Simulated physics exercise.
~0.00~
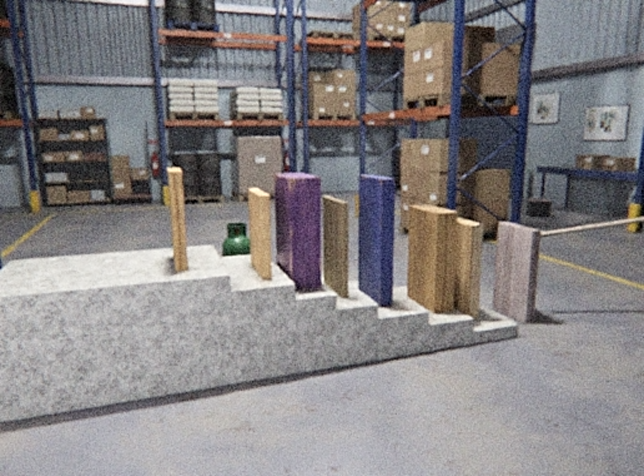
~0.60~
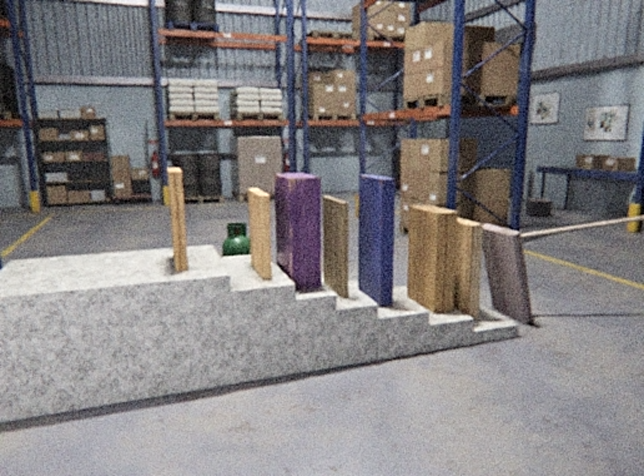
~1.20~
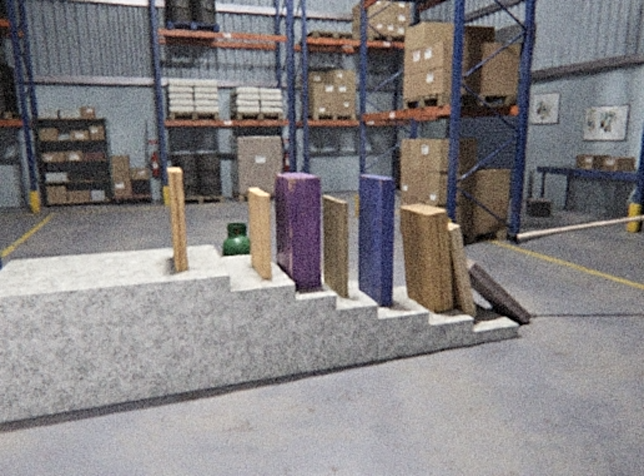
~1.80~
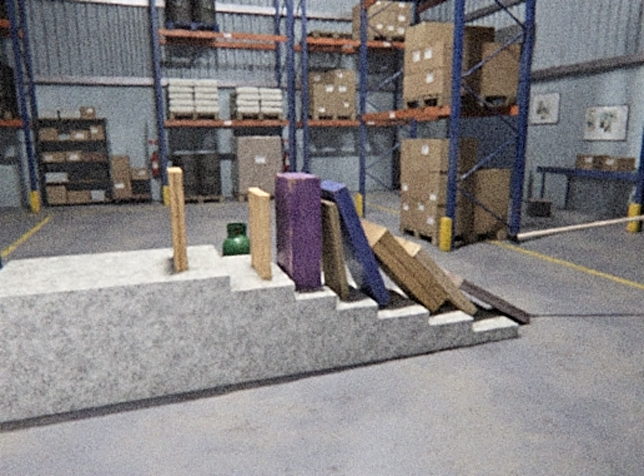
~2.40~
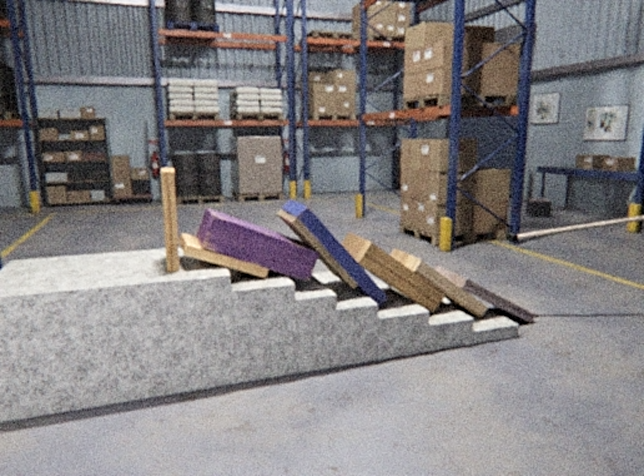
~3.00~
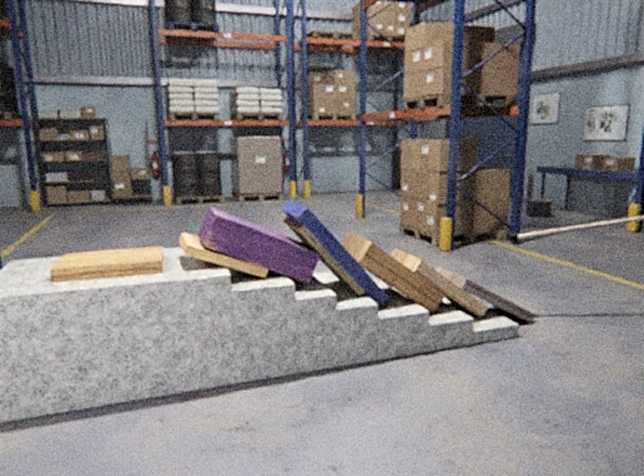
A pale speckled stone platform with low steps descending to the right stands on a warehouse floor, seen from the side by a still camera, with shelving racks and stacked boxes behind. Eight upright boards line it, mostly wooden or brownish, with a purple one near the middle and a blue one to its right; a green canister sits behind. A pole at the right pushes the lowest board, which tips left into its neighbours. The fall travels up the steps, tilting the blue board and toppling the purple one. Finally the leftmost board drops flat on the platform, leaving none upright.
